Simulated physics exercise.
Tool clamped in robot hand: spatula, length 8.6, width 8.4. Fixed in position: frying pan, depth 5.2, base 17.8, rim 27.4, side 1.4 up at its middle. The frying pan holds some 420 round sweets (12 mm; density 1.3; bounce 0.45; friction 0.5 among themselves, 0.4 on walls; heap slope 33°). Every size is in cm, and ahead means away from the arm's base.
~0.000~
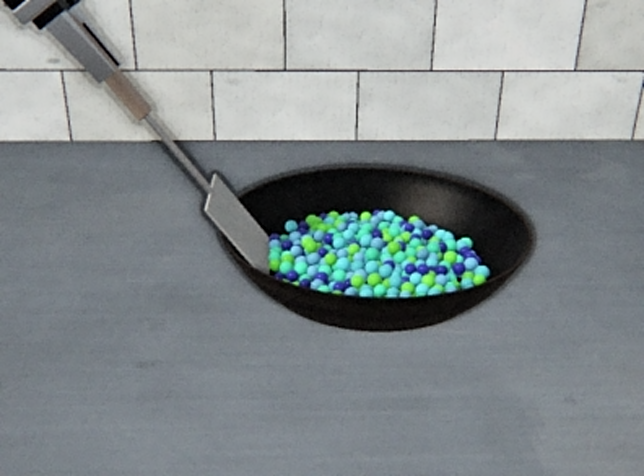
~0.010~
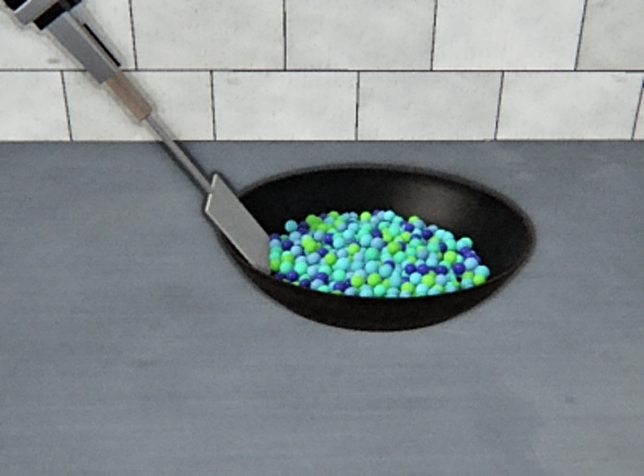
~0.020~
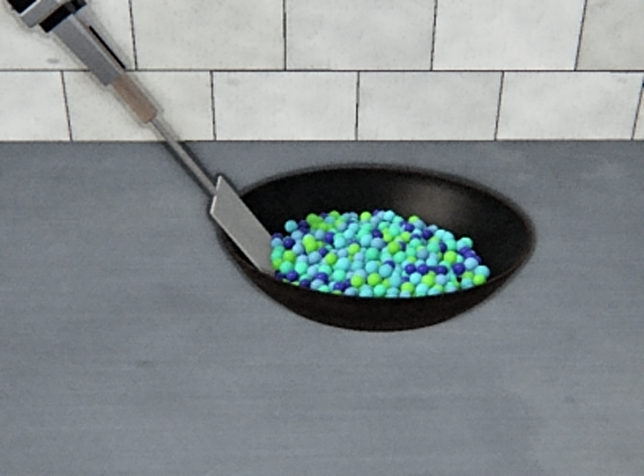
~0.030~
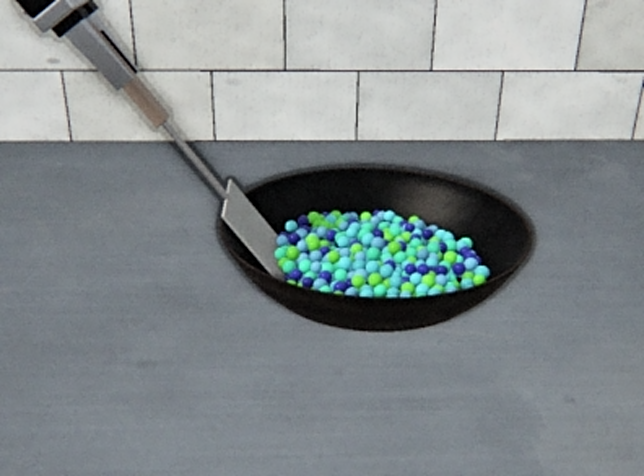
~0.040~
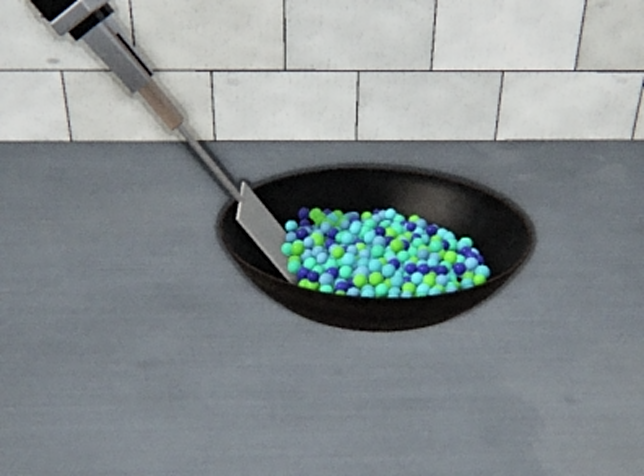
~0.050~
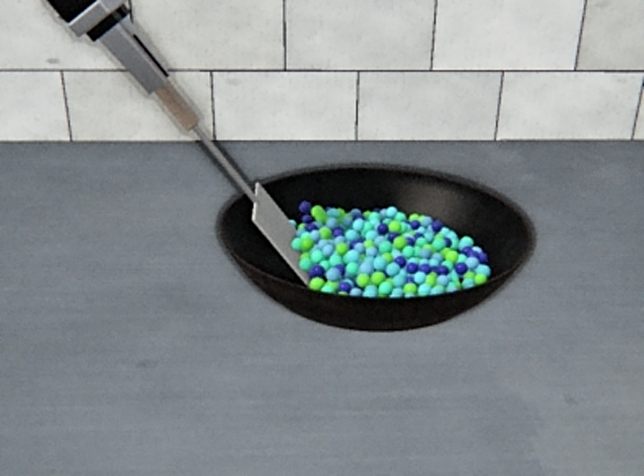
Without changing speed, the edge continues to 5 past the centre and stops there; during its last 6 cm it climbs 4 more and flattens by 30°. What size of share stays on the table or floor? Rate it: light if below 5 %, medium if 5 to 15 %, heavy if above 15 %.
Rating: Medium.
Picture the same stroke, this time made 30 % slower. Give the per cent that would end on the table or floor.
Near 0 %.
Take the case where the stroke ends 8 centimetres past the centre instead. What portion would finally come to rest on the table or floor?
Then roughly 20 percent would finish on the table or floor.
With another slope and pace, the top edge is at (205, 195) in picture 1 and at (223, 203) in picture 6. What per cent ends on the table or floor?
Close to 0 in a hundred.
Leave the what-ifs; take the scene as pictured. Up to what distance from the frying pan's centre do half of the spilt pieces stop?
44 cm.
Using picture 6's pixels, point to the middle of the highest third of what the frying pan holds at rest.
Approximately at pixel (458, 245).
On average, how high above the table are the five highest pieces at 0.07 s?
They are around 6 cm up.
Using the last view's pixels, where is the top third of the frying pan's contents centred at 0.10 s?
I'd put it close to (389, 241).
After 0.07 s, sloping 54°, highest piece 6 above the table; 416 in the frying pan.
After 0.10 s, sloping 45°, highest piece 8 above the table; 416 in the frying pan.
After 0.31 s, sloping 24°, highest piece 7 above the table; 373 in the frying pan, 31 on the table or floor, 12 on the blade or in flight.
After 1.36 s, sloping 24°, highest piece 5 above the table; 373 in the frying pan, 43 on the table or floor.
In the end, 373 in the frying pan, 43 on the table or floor. That is 10 % on the table or floor.
